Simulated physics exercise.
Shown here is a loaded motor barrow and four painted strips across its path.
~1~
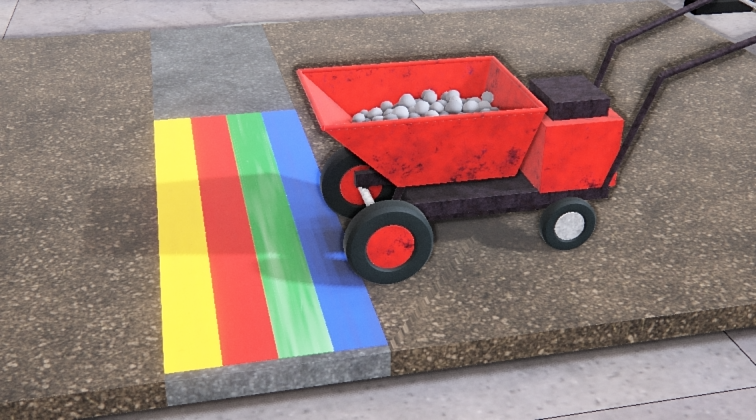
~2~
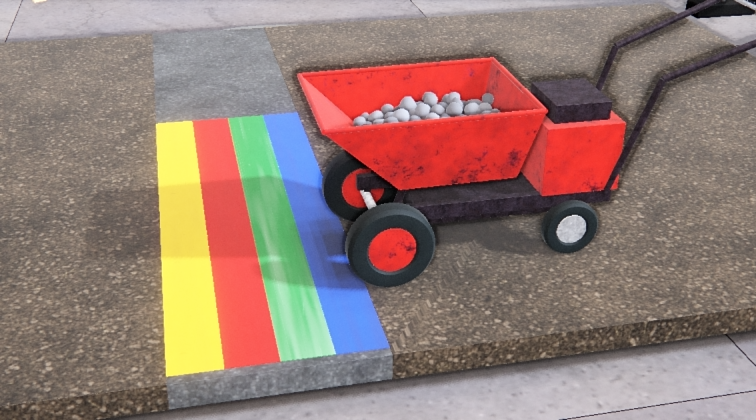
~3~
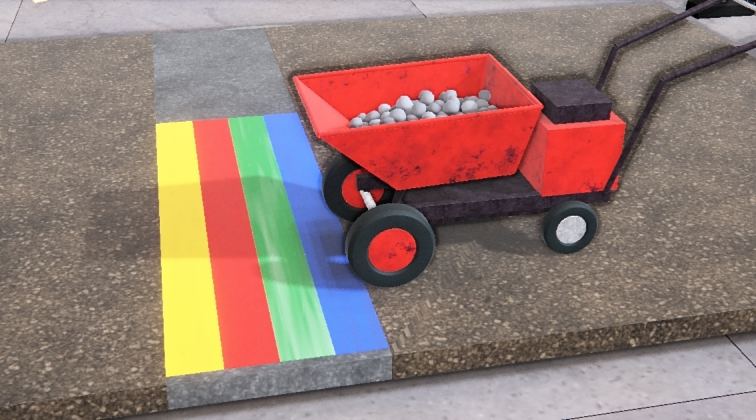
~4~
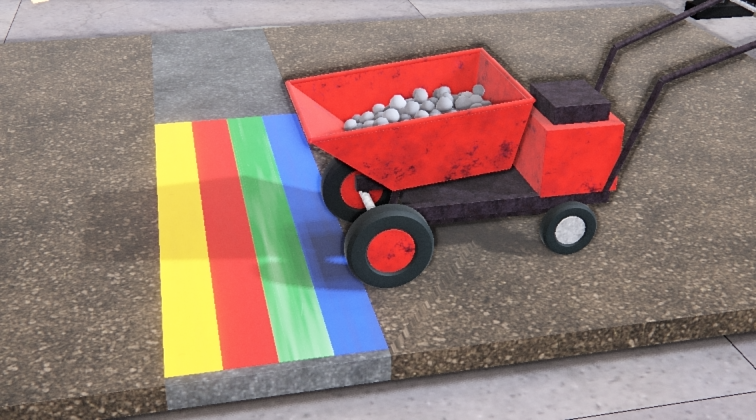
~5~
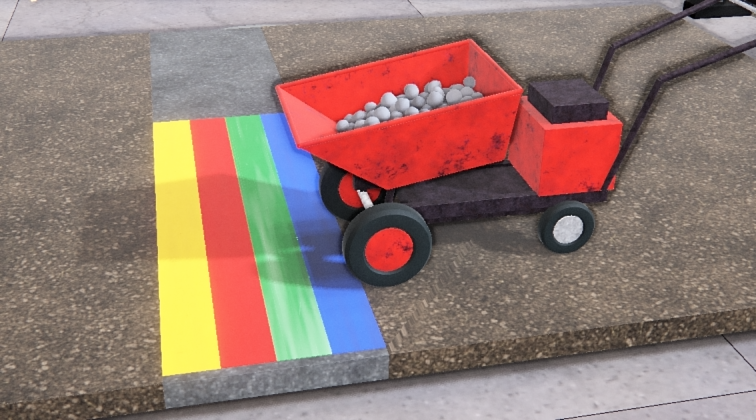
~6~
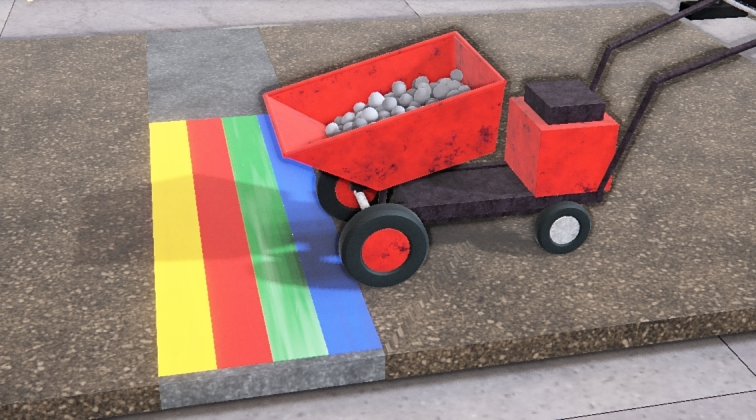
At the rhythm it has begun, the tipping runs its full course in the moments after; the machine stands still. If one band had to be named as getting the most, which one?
I would name yellow.
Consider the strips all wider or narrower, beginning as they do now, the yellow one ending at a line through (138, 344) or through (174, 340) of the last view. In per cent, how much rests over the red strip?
About 30 %, then 10 %.
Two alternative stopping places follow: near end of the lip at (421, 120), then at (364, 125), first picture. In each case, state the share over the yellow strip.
Roughly 10 per cent, and 30 per cent.
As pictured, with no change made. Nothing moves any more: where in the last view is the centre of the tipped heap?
I'd place the middle at about (177, 263).
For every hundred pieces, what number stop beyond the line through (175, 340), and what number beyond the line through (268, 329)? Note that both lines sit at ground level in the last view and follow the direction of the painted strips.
Some 40 and some 90 per cent, respectively.
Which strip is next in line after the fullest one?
Second: The red one.
Soon, skip tipped steeply; all in the skip.
A while on, skip tipped steeply; most in the skip; a small part over the red strip; a small part over the yellow strip; a stray few off the paint.
Towards the end, skip tipped right over; a small part in the skip; about a quarter over the red strip; about a third over the yellow strip; about a quarter off the paint.
Finally, skip tipped right over; a small part in the skip; none over the blue strip; none over the green strip; about a quarter over the red strip; about a third over the yellow strip; about a quarter off the paint.
